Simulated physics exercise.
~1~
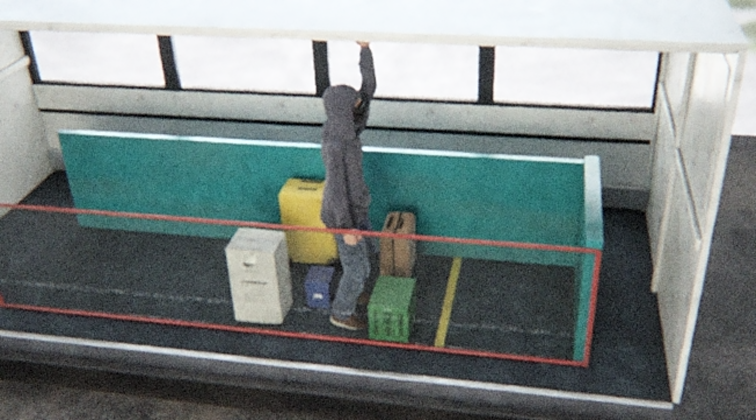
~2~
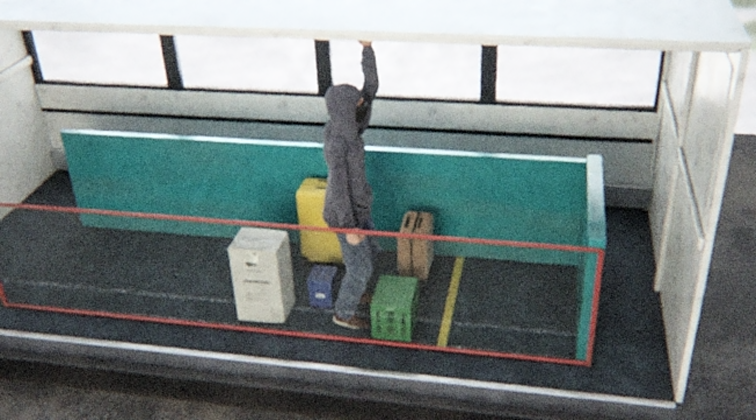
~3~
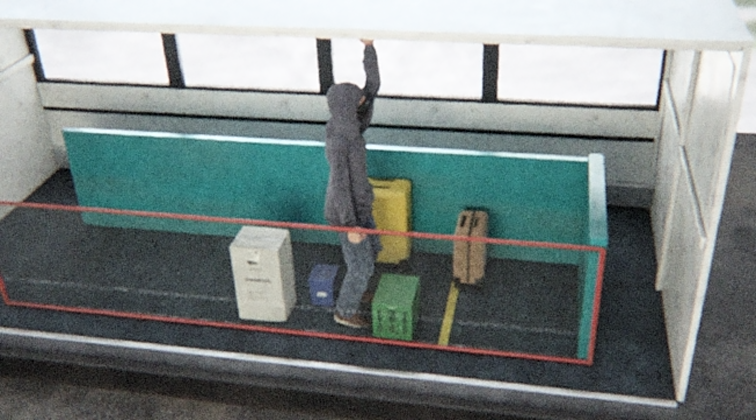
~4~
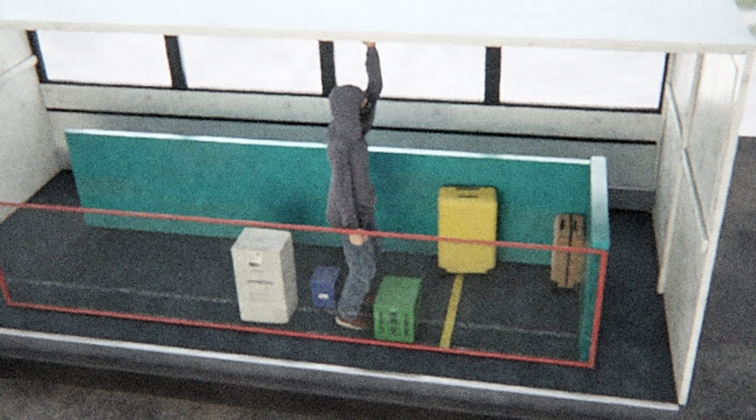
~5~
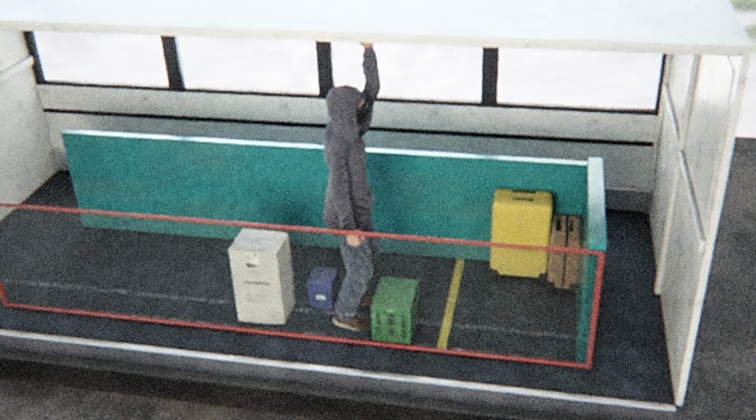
A hooded passenger in dark clothes stands with one arm raised to the ceiling in a cutaway tram bay, seen from above and the side. A white cabinet-like bag and a small blue tub sit to the left, a green crate just right of the feet, and a yellow case and smaller brown case behind, before a green partition. Both cases roll right, slowly at first, the yellow one passing behind the passenger. The brown case crosses the yellow floor line and reaches the right end. The yellow case follows across, finishing upright close beside it, while everything else stays put.
